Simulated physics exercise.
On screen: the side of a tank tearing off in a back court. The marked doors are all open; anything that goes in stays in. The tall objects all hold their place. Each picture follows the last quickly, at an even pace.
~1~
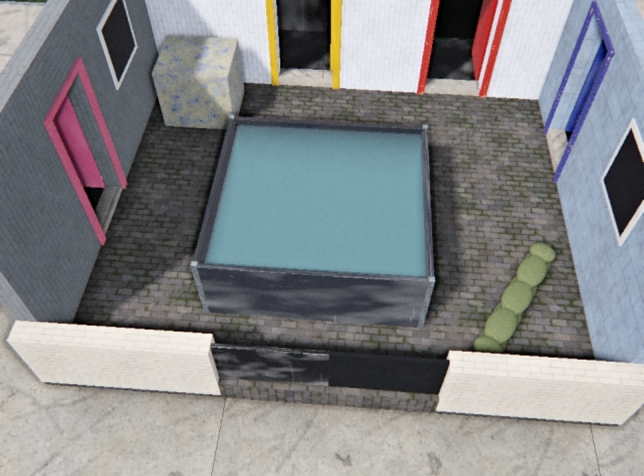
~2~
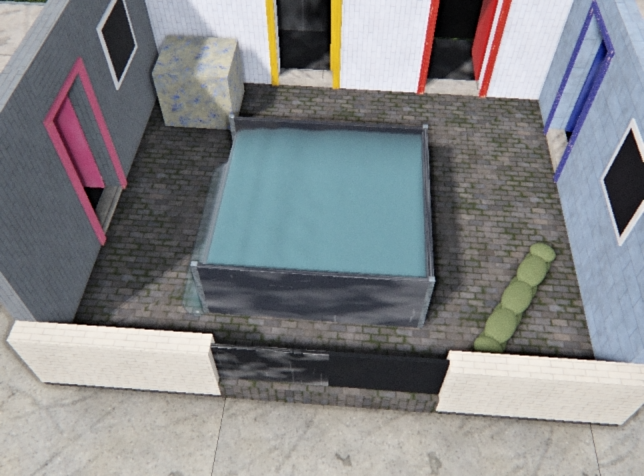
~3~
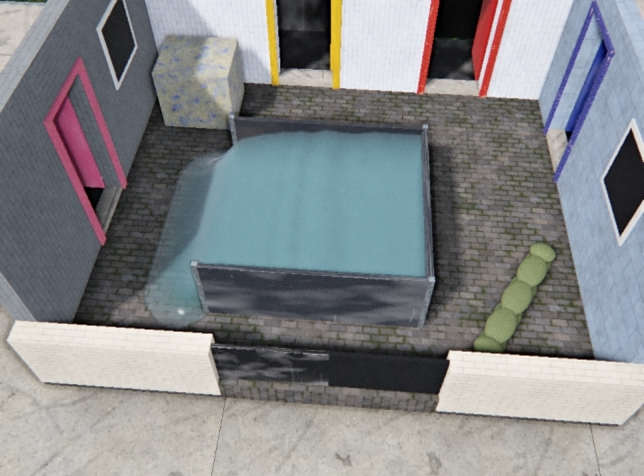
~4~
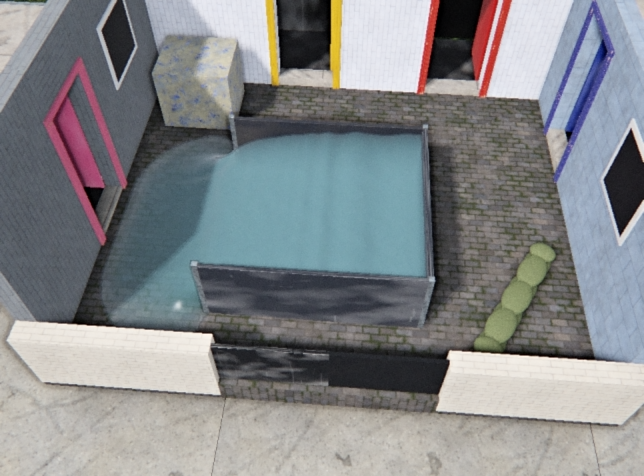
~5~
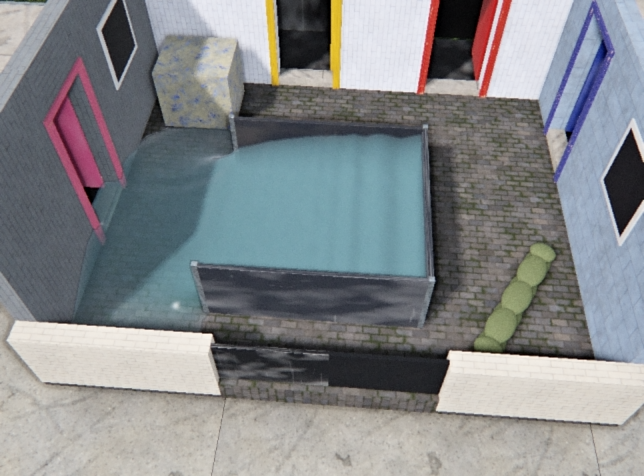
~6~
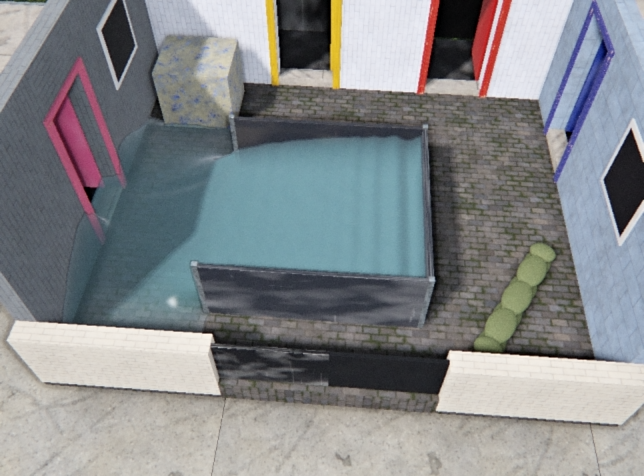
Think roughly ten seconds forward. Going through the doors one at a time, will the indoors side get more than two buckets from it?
Blue door: More than two buckets; yellow door: Two buckets at most; pink door: More than two buckets; red door: More than two buckets.
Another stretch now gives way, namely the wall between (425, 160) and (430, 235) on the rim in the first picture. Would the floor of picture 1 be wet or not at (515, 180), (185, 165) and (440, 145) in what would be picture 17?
Submerged, unwetted, unwetted.
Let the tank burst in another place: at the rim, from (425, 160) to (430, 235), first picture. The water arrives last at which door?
The pink one.
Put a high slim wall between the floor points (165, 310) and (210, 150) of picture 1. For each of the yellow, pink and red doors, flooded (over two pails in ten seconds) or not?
Yellow door overshoots, pink door overshoots, red door falls short.
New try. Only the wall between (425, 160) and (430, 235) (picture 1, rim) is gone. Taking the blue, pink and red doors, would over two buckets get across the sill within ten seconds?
Going through them, the blue one clears the cutoff, the pink one clears the cutoff, the red one clears the cutoff.
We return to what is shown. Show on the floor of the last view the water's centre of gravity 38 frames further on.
The spot I would choose is (340, 217).
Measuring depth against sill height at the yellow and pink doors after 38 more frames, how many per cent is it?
I'd put the first at close to 20 per cent and the second at close to 260 per cent.
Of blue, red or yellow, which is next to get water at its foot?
Call: The one in yellow.
A moment on, water covers 25 % of the floor; the blue door not reached, the yellow door not reached, the pink door far over two buckets in, the red door not reached.
Next, water covers 40 % of the floor; the blue door not reached, the yellow door wet at the sill, nothing in, the pink door far over two buckets in, the red door not reached.
Then, water covers 80 % of the floor; the blue door not reached, the yellow door wet at the sill, nothing in, the pink door far over two buckets in, the red door wet at the sill, nothing in.
Later, water covers 95 % of the floor; the blue door far over two buckets in, the yellow door wet at the sill, nothing in, the pink door far over two buckets in, the red door wet at the sill, nothing in.
In the end, water covers 95 % of the floor; the blue door far over two buckets in, the yellow door wet at the sill, nothing in, the pink door far over two buckets in, the red door over two buckets in.
